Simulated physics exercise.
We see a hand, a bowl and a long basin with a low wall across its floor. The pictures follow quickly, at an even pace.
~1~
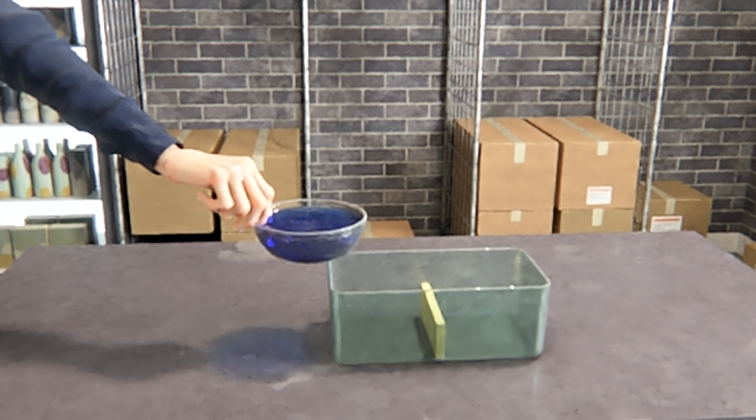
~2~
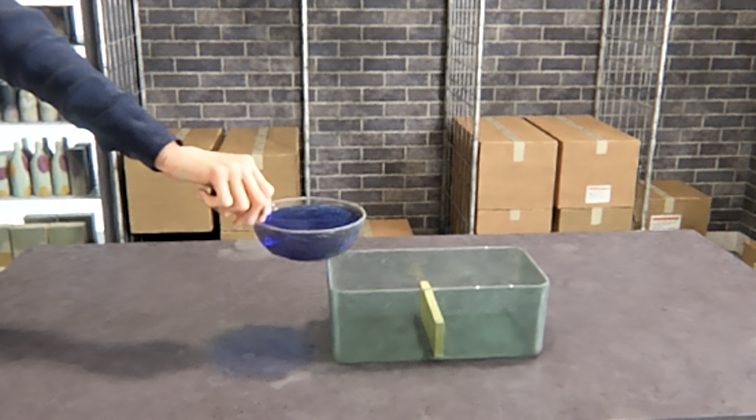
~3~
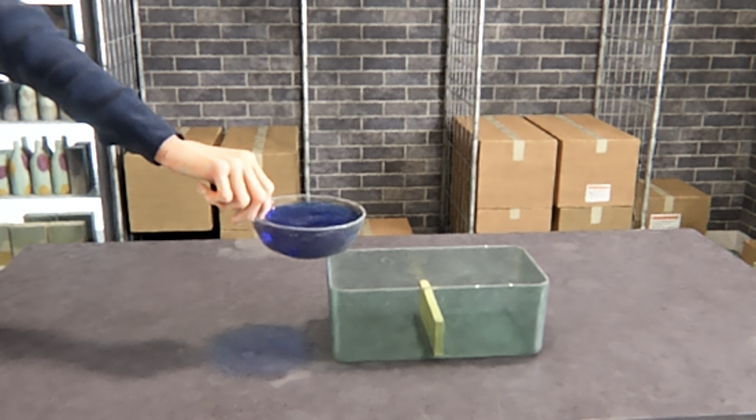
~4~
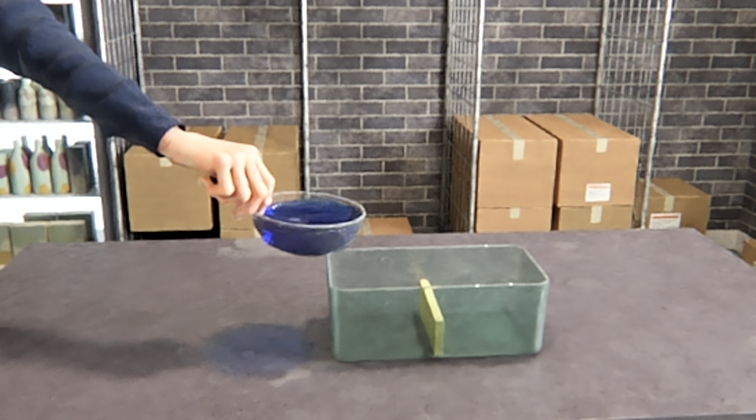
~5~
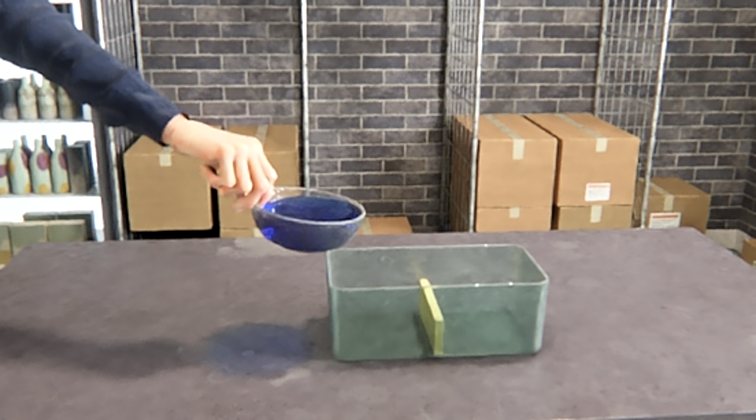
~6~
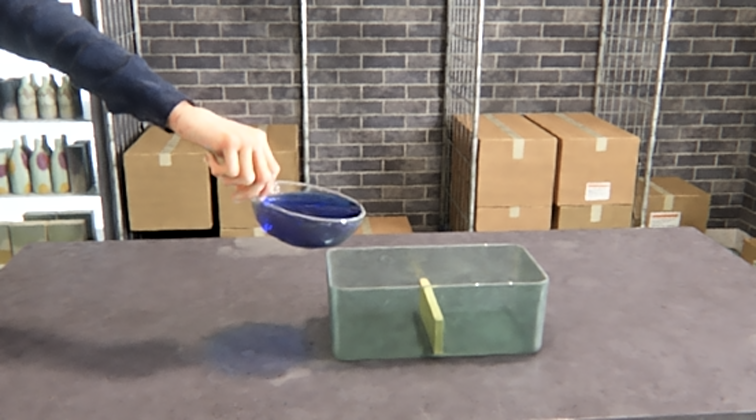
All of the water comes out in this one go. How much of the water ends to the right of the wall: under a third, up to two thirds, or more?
The share right of the wall is between a third and two thirds.
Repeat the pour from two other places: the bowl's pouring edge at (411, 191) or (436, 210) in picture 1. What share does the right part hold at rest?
Roughly 95 per cent, and 90 per cent.
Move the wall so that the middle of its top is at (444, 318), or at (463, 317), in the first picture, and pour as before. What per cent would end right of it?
Near 35 % and 20 %.
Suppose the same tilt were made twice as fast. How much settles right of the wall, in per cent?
Roughly 50 in a hundred.
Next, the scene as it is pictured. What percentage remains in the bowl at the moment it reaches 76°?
Some 30 per cent.
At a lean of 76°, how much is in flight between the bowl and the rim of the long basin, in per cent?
Close to 50 per cent.
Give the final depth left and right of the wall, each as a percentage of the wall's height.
Left about 30, right about 30.
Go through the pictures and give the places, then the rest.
The first picture shows tilt 0°; pouring edge (365, 216); surface from (256, 222) to (362, 219); the long basin's rim runs from (330, 273) to (536, 267); the wall's top is at (432, 303).
The second picture shows tilt 1°; pouring edge (364, 214); surface from (255, 220) to (362, 218).
The third picture shows tilt 2°; pouring edge (364, 213); surface from (255, 217) to (361, 215).
The fourth picture shows tilt 5°; pouring edge (364, 213); surface from (255, 214) to (361, 213).
The fifth picture shows tilt 8°; pouring edge (364, 212); surface from (255, 210) to (361, 210).
The sixth picture shows tilt 12°; pouring edge (363, 212); surface from (256, 204) to (362, 207).
A moment on, the bowl is tipped on its side and 29 per cent is still to pour, 21 is left of the wall and 1 right of it.
Next, the bowl is tipped right over and 0 per cent is still to pour, 41 is left of the wall and 55 right of it.
Then the bowl is tipped right over and 0 per cent is still to pour, 45 is left of the wall and 54 right of it.
Later the bowl is tipped right over and 0 per cent is still to pour, 45 is left of the wall and 54 right of it.
In the end 45 per cent lies left of the wall, 54 right of it and 1 outside.
